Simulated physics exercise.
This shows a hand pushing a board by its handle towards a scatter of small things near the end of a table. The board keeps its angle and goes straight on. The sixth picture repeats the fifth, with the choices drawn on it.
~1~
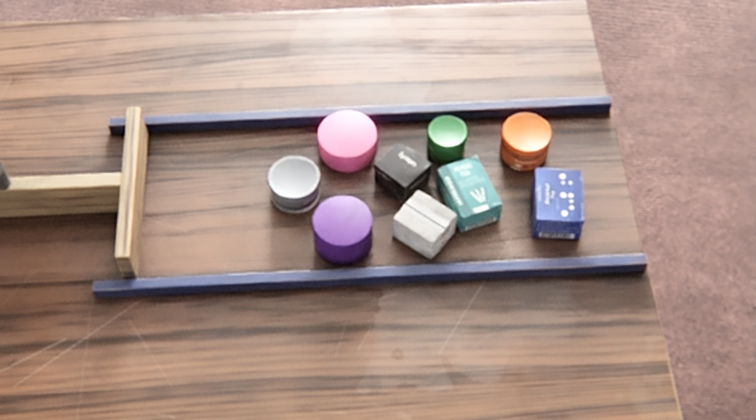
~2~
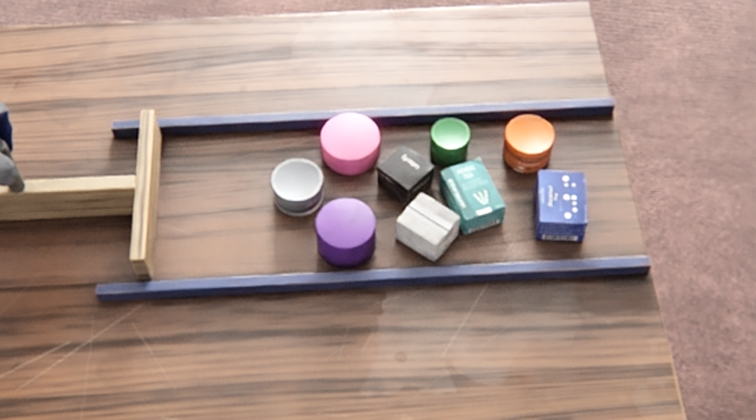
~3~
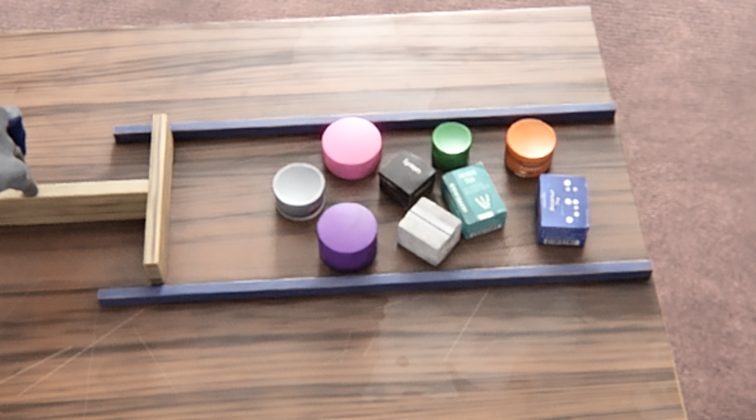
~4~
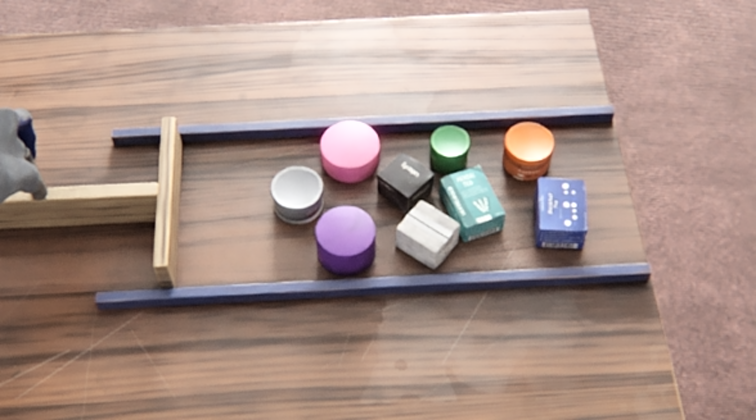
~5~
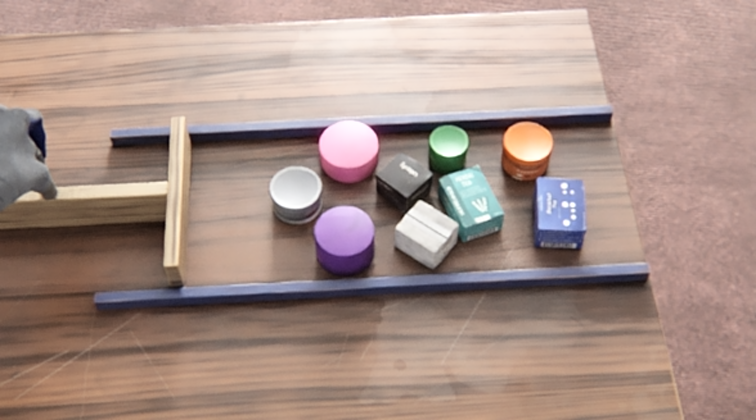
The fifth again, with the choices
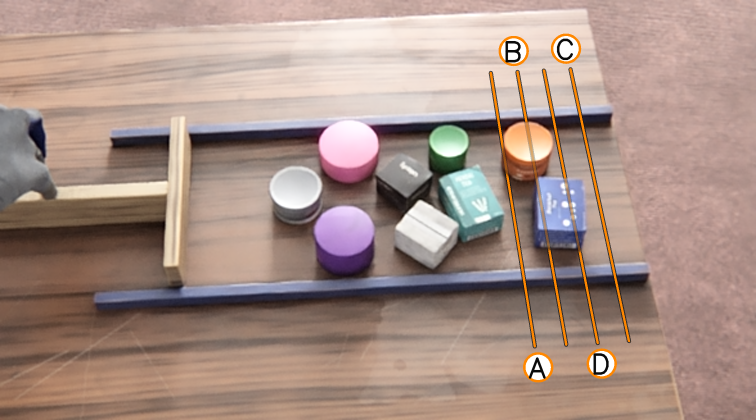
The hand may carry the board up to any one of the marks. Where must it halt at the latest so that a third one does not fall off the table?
A.
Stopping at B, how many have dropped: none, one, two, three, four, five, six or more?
By then, three.
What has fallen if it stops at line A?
The blue box.
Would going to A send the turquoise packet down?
No.
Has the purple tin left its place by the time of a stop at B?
Yes.
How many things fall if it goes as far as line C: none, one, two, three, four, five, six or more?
By then, six or more.
On the marked copy, A at (511, 198); B at (540, 197); C at (597, 194); D at (569, 195).
Taking A. A third of the way, board (296, 181); grey tin (330, 194); blue box (559, 214).
Two thirds of the way, board (415, 175); blue box (584, 221); turquoise packet (526, 201).
When it is over, board (510, 171); blue box over the edge; orange jar (616, 149); one fallen.
As for the rest, B drops three; C drops six; D drops six.
